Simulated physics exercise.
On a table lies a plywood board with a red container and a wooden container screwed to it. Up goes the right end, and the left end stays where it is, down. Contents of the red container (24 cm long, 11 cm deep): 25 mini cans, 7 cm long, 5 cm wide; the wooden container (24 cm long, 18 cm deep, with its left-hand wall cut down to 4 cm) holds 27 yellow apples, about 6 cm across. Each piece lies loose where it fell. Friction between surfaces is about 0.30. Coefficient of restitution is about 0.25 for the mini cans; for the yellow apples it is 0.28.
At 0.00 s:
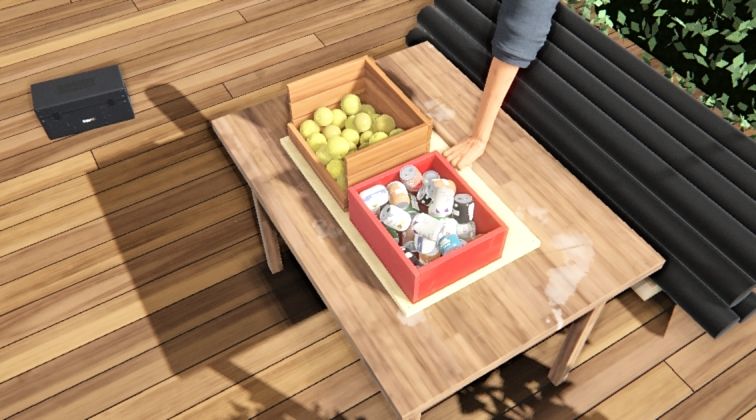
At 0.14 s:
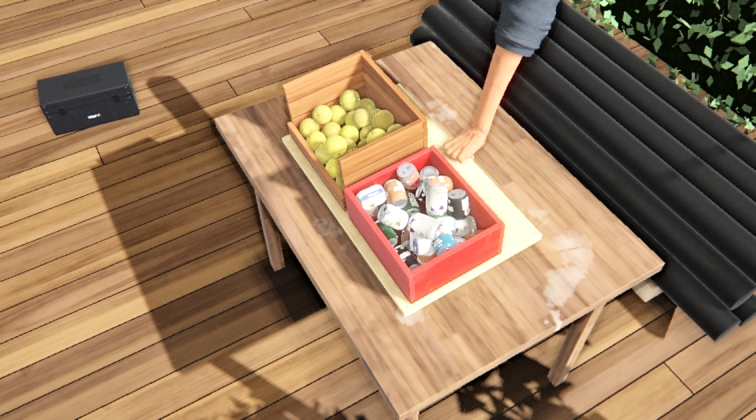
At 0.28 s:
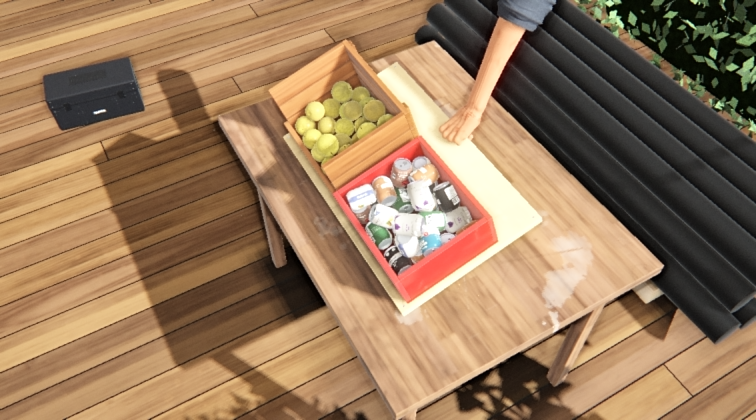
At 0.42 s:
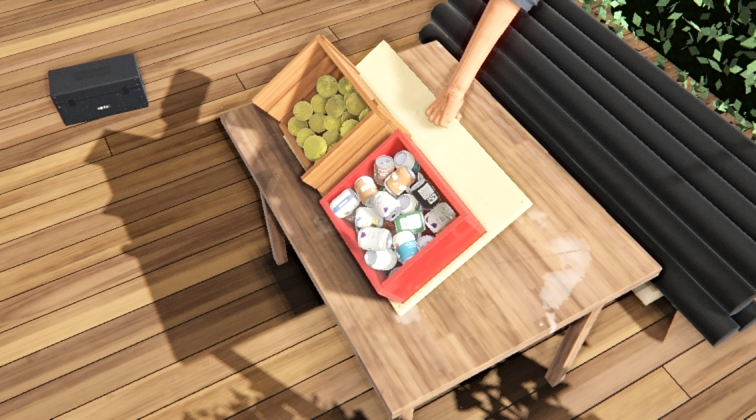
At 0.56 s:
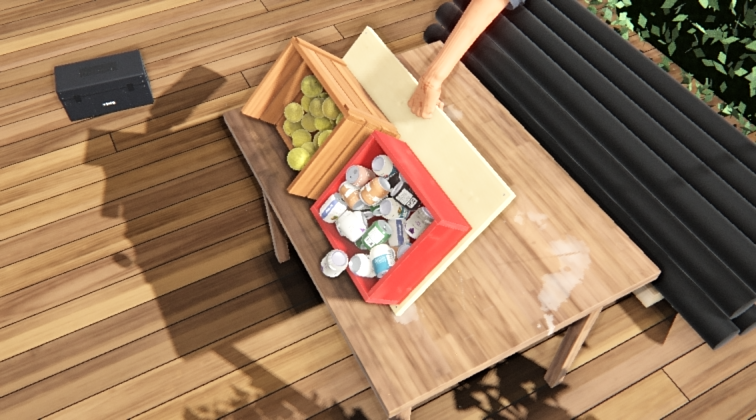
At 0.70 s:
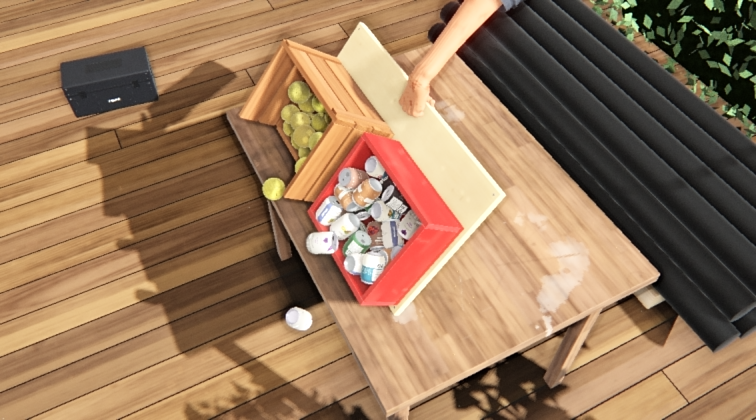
A hand tilts a board holding boxes of cans and yellow apples, and two pieces drop out.
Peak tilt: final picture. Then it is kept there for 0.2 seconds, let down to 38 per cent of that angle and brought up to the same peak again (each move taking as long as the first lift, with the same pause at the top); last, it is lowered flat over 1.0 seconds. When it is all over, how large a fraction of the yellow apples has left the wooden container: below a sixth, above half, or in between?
The wooden container has lost between a sixth and a half of them.
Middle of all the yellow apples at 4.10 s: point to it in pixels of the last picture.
I'd say near (351, 147).
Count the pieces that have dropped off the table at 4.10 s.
Number of pieces - roughly 8.
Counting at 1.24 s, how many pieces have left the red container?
Out by then, roughly: Red container 2.
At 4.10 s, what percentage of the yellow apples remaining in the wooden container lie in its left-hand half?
Around 60%.
After 1.24 s, tilt 37°; red container 23 in, 2 out and wooden container 19 in, 8 out.
After 1.93 s, tilt 34°; red container 23 in, 2 out and wooden container 19 in, 8 out.
After 2.88 s, tilt 35°; red container 23 in, 2 out and wooden container 19 in, 8 out.
When it is over (at 4.10 s), red container 23 in, 2 out and wooden container 19 in, 8 out. Asked share, 8 of 27, 30 per cent.
